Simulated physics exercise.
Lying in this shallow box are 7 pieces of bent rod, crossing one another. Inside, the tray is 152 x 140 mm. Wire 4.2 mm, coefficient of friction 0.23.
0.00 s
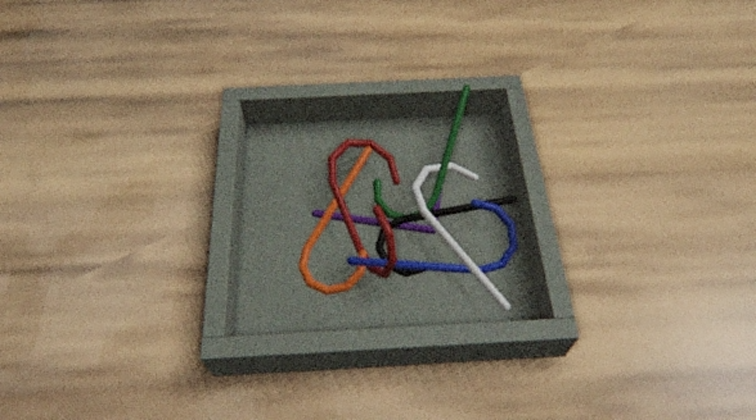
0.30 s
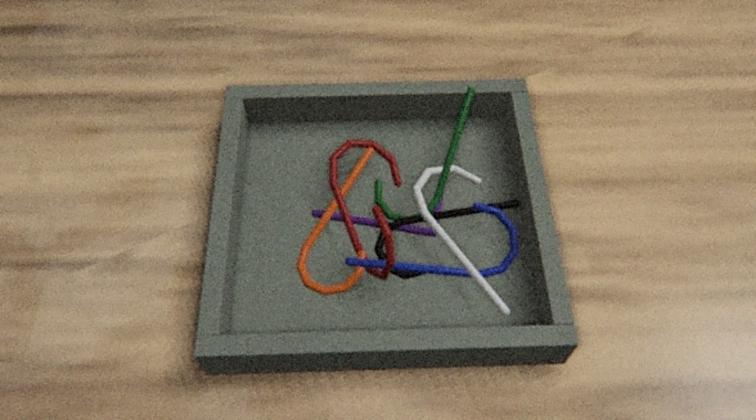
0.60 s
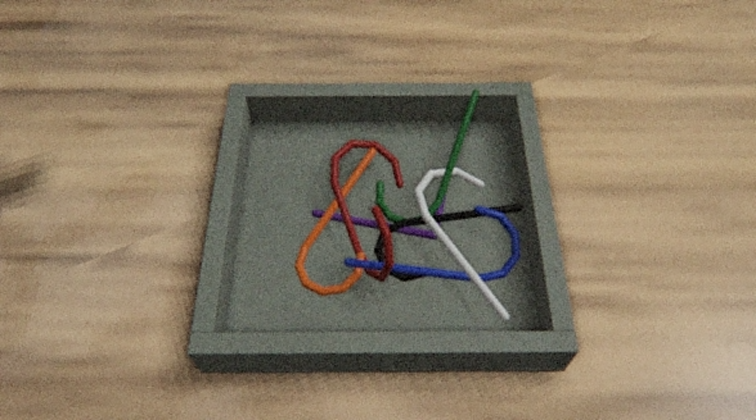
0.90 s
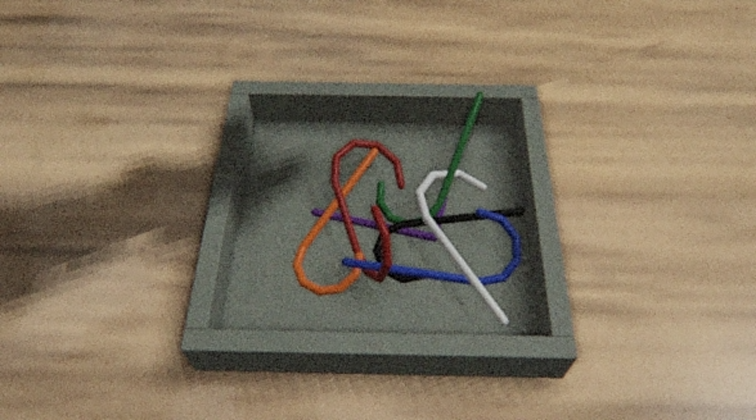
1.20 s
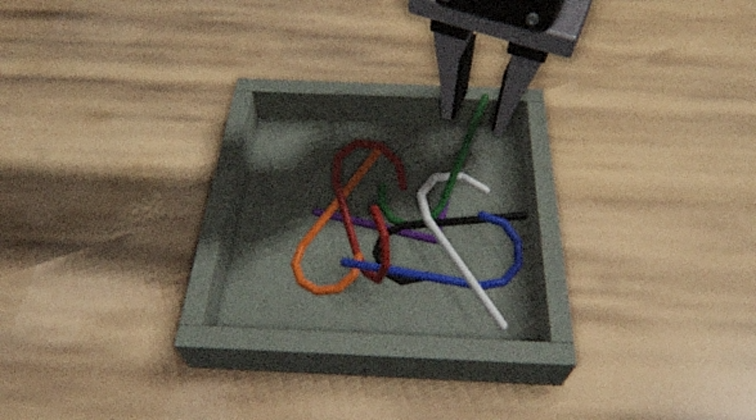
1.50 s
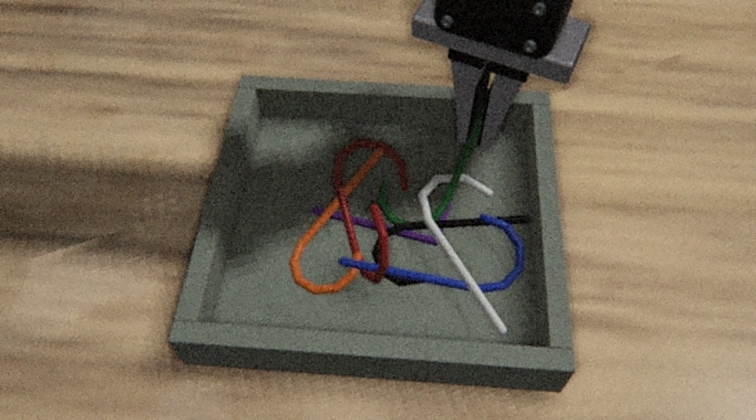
A dark two-fingered gripper enters from the top, after a shadow spreads across the left of a shallow grey tray of tangled, bent coloured rods. It lowers with its fingers open around the upper end of the green hook, then closes on it, while the rods stay essentially still.
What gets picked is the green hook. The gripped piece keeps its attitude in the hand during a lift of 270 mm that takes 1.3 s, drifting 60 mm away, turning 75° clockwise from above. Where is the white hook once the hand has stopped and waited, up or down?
That one travels up as well.
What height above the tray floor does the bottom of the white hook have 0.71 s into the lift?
80 mm.
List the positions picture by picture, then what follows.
Fingers out of view, 218 mm above the grip; white hook from (475, 178) to (506, 307), passing over green hook, over black hook; green hook from (377, 182) to (466, 88), passing over purple key, under white hook, in the first frame.
Fingers out of view, 218 mm above the grip; white hook from (478, 181) to (506, 312), passing over green hook, over black hook; blue hook from (476, 206) to (349, 262), passing over red hook, over black hook, in the second frame.
Fingers out of view, 203 mm above the grip; purple key from (442, 196) to (316, 213), passing under green hook, under red hook; black hook from (424, 273) to (519, 208), passing under red hook, under blue hook, under white hook, in the third frame.
Fingers out of view, 109 mm above the grip; green hook from (381, 185) to (480, 95), passing over purple key, under white hook; orange hook from (359, 256) to (374, 152), passing over red hook, in the fourth frame.
Fingers (481, 97) 14 mm above the grip; red hook from (374, 210) to (403, 187), passing over purple key, under orange hook, over black hook, in the fifth frame.
Fingers (482, 118) closed on the green hook; white hook from (489, 193) to (502, 330); green hook from (384, 186) to (490, 99), in the sixth frame.
After 1.89 s, lowest point more than 20 mm over the tray floor, green hook 58 mm.
After 2.21 s, lowest point more than 20 mm over the tray floor, green hook 158 mm, white hook 82 mm.
After 2.80 s, lowest point more than 20 mm over the tray floor, green hook 272 mm, white hook 192 mm.
End, hanging green hook 272 mm, white hook 195 mm; the other 5 are down.
